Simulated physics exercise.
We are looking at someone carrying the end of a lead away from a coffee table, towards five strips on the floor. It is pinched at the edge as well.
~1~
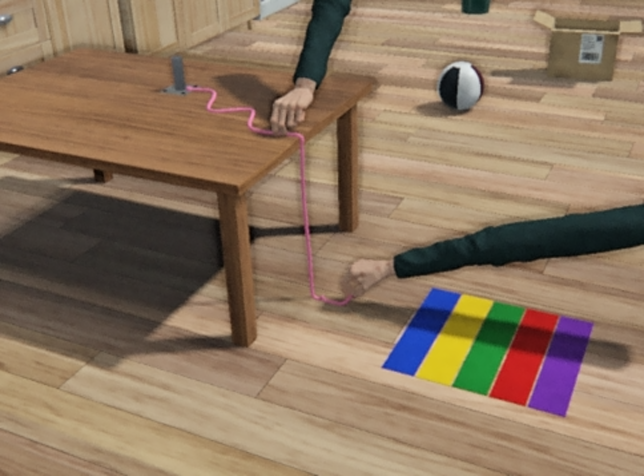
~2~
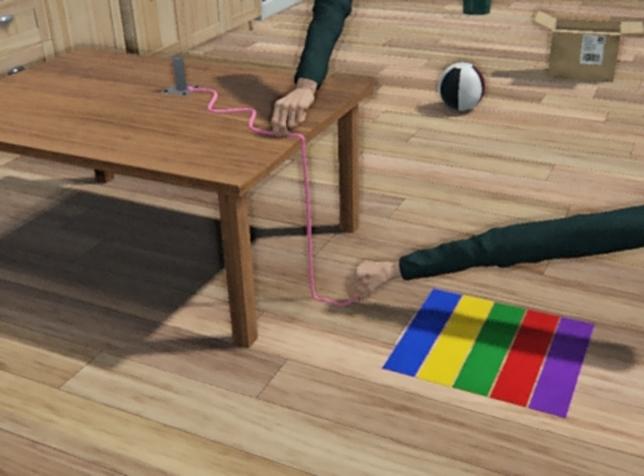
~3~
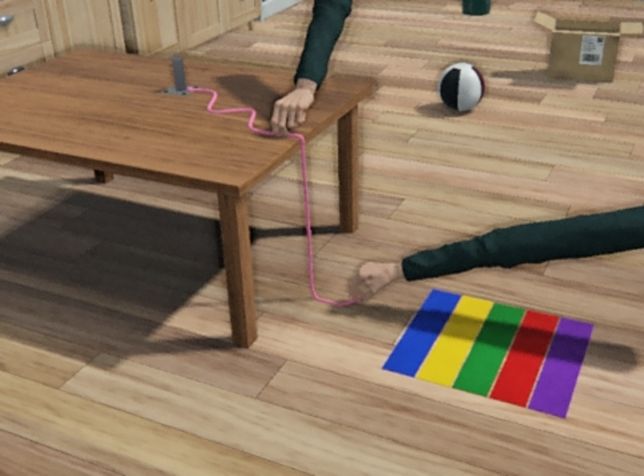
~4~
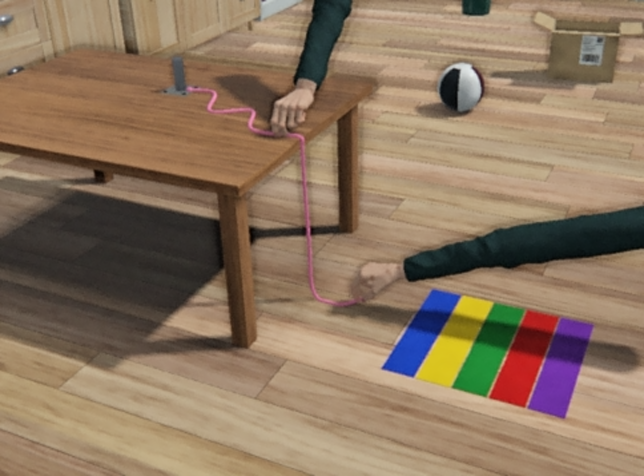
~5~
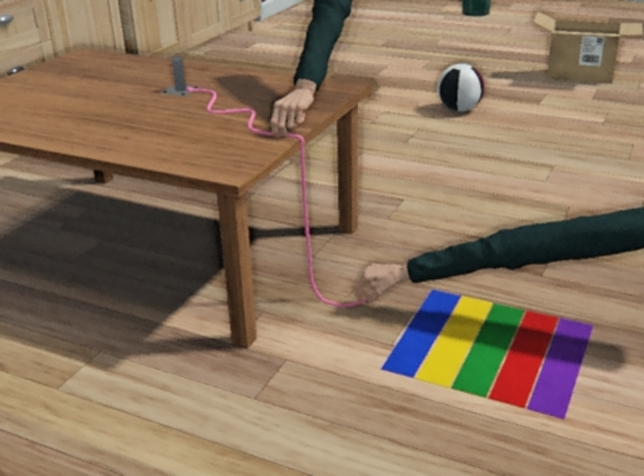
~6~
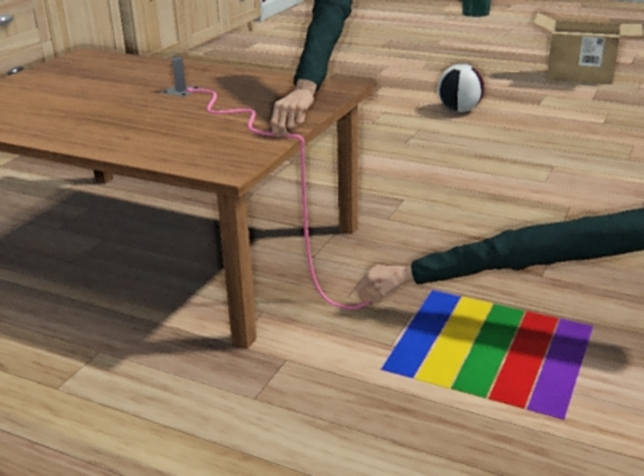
In this clip, one hand pins a pink lead at the edge of a wooden coffee table while another hand, low near the floor, draws its hanging end slightly right, towards blue, yellow, green, red and purple strips.
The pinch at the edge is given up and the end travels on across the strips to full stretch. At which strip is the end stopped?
Over red.
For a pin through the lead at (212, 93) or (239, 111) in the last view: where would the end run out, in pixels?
The places are (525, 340) and (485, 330).
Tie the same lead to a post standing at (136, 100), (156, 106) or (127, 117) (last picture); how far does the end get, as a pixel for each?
The places are (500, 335), (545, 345) and (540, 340).
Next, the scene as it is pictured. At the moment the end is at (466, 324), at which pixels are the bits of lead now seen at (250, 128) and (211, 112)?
At (301, 133), then (238, 111).
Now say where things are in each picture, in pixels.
In the first picture, end (351, 295); blue (407, 356); yellow (442, 365); green (477, 374); red (514, 383); purple (552, 393).
In the second picture, end (356, 297); lead through (215, 93) (224, 112) (250, 126) (303, 149) (309, 222) (312, 284).
In the third picture, end (359, 298).
In the fourth picture, end (361, 298); lead through (214, 93) (224, 112) (250, 126) (302, 149) (308, 222) (312, 285).
In the fifth picture, end (364, 300).
In the sixth picture, end (368, 301); lead through (214, 94) (224, 112) (250, 127) (302, 150) (305, 222) (317, 286).
A little later, end near (466, 324); over yellow.
Next, end near (506, 334); over green.
When it is tight, end near (530, 339); over red. The end stops over the red strip.
